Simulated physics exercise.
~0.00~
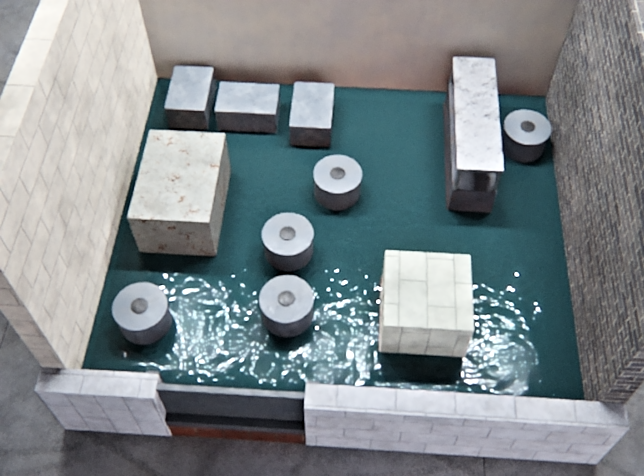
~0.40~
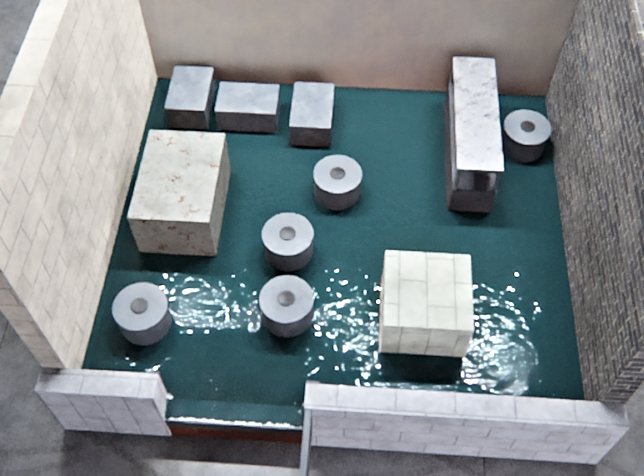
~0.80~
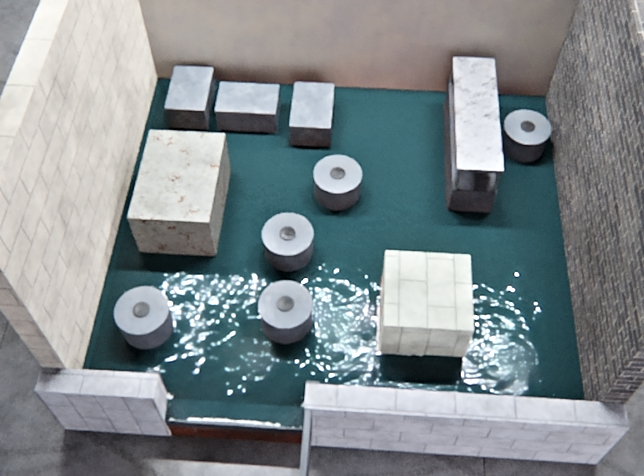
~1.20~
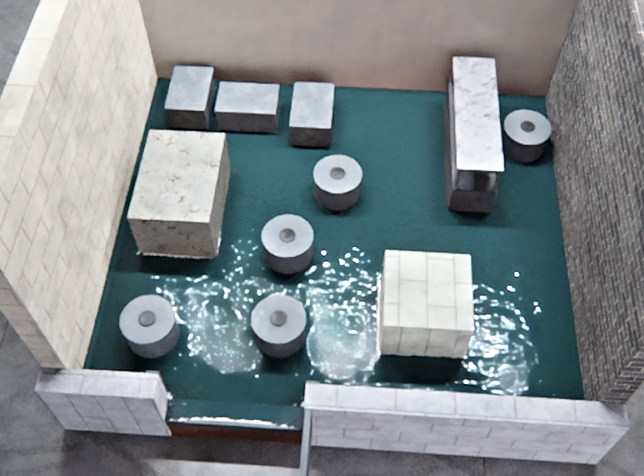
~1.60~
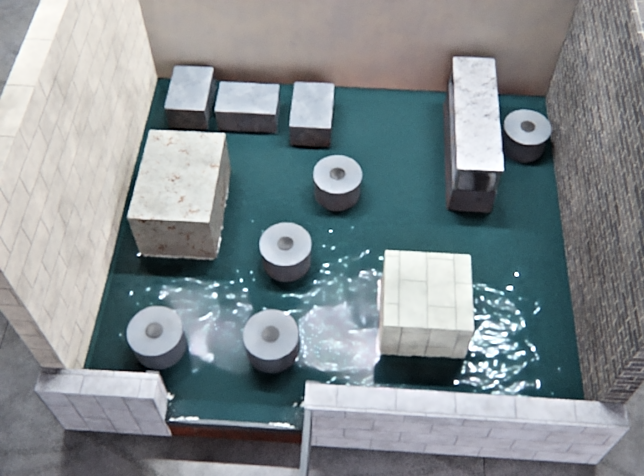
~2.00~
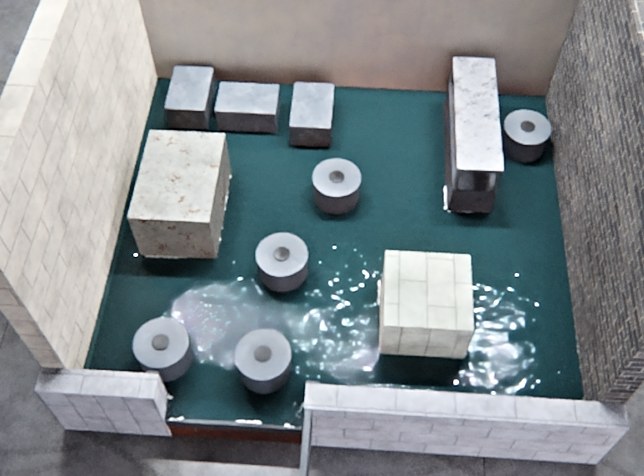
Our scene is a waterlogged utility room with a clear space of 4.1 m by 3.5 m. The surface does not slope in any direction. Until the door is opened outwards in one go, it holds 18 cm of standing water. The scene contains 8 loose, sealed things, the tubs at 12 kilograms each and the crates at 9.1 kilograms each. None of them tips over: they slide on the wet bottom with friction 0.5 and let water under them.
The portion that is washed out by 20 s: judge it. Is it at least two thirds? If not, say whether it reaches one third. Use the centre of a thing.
The fraction gone will land in the middle band.
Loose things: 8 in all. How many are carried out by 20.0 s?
4.
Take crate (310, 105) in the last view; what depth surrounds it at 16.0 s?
Depth: Near 8 cm.
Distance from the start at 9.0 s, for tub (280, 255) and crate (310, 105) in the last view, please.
Washed out; 50 cm.
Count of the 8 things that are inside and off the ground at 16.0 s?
That would be 4 of them.
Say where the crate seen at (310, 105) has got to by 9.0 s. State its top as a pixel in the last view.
(295, 142) or so.
After 4.0 s 2 of 8 are out; 6 afloat.
After 9.0 s 3 of 8 are out; 5 afloat.
After 16.0 s 4 of 8 are out; 4 afloat.
After 20.0 s 4 of 8 are out; 3 afloat.
